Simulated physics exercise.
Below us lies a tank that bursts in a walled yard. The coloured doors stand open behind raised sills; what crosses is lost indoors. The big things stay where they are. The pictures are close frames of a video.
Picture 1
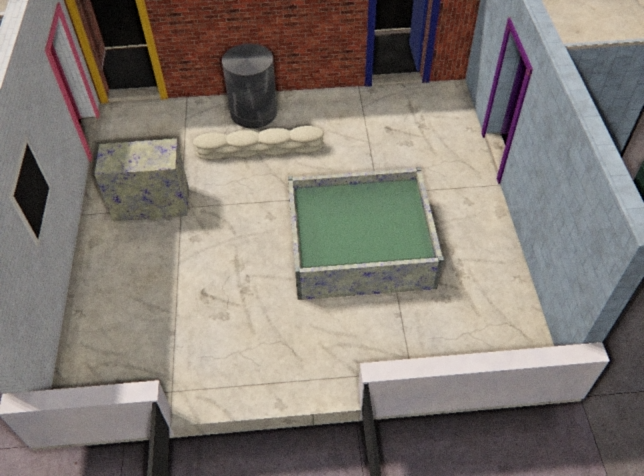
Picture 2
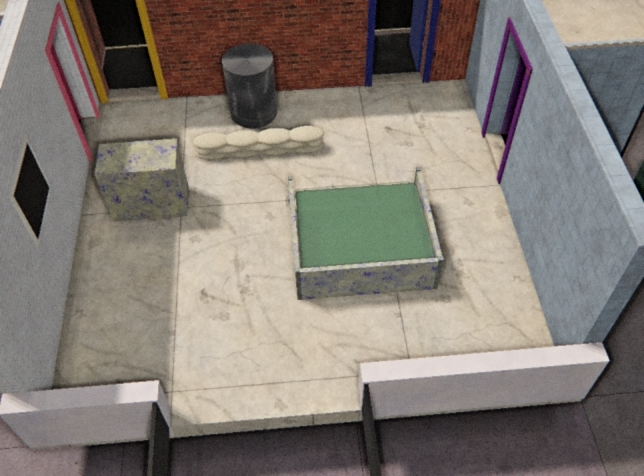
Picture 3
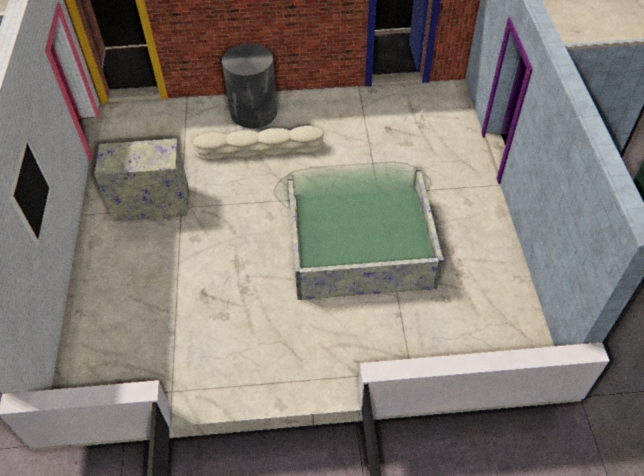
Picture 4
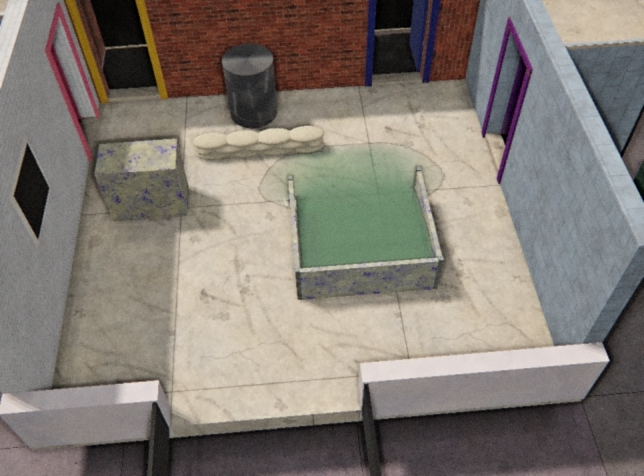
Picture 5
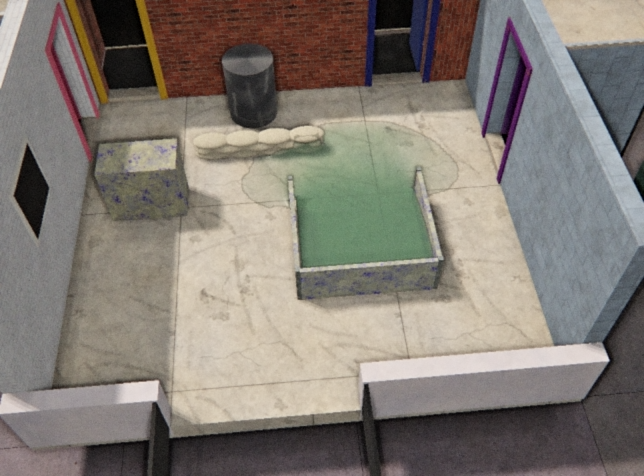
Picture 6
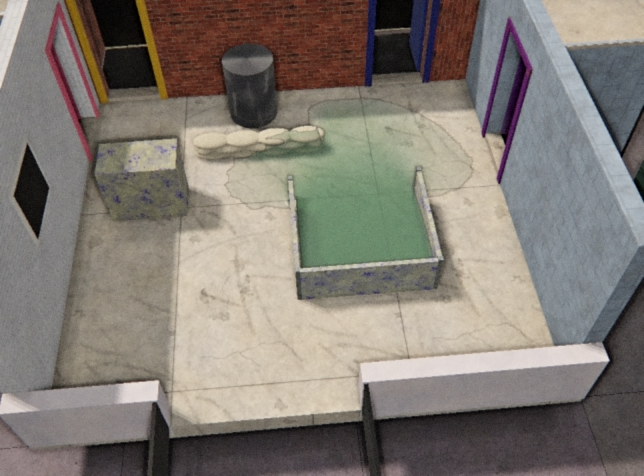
In a walled yard with coloured doorways, the far side of an open tank gave way, and green water poured out, spreading across the pale floor around one end of a row of sandbags.
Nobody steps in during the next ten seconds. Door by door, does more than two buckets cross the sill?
One by one: The purple door stays under that; the blue door takes more than that; the yellow door stays under that; the pink door stays under that.
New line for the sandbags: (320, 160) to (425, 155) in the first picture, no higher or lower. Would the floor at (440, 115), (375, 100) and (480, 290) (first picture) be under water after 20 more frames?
One after the other: Awash, covered, wet.
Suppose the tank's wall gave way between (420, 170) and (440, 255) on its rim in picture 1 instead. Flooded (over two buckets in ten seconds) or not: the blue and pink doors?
My reading: The blue one lets more in, the pink one stays under.
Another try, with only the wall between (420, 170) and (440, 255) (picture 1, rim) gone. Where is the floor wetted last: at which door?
I say the one in pink.
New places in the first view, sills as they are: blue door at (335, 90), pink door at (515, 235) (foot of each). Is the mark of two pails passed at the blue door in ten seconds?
My reading: The blue one goes over.
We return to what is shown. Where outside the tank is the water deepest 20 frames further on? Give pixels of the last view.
Around (462, 85).
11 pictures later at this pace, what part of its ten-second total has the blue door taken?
I make it 35 per cent.
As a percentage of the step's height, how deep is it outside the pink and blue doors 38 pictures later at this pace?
About 80 and 190 per cent.
A moment on, water covers 25 % of the floor; the purple door wet at the sill, nothing in, the blue door over two buckets in, the yellow door not reached, the pink door not reached.
Next, water covers 35 % of the floor; the purple door wet at the sill, nothing in, the blue door far over two buckets in, the yellow door not reached, the pink door not reached.
Then, water covers 50 % of the floor; the purple door wet at the sill, nothing in, the blue door far over two buckets in, the yellow door wet at the sill, nothing in, the pink door wet at the sill, nothing in.
Later, water covers 75 % of the floor; the purple door wet at the sill, nothing in, the blue door far over two buckets in, the yellow door under two buckets in, the pink door under two buckets in.
In the end, water covers 90 % of the floor; the purple door wet at the sill, nothing in, the blue door far over two buckets in, the yellow door under two buckets in, the pink door under two buckets in.
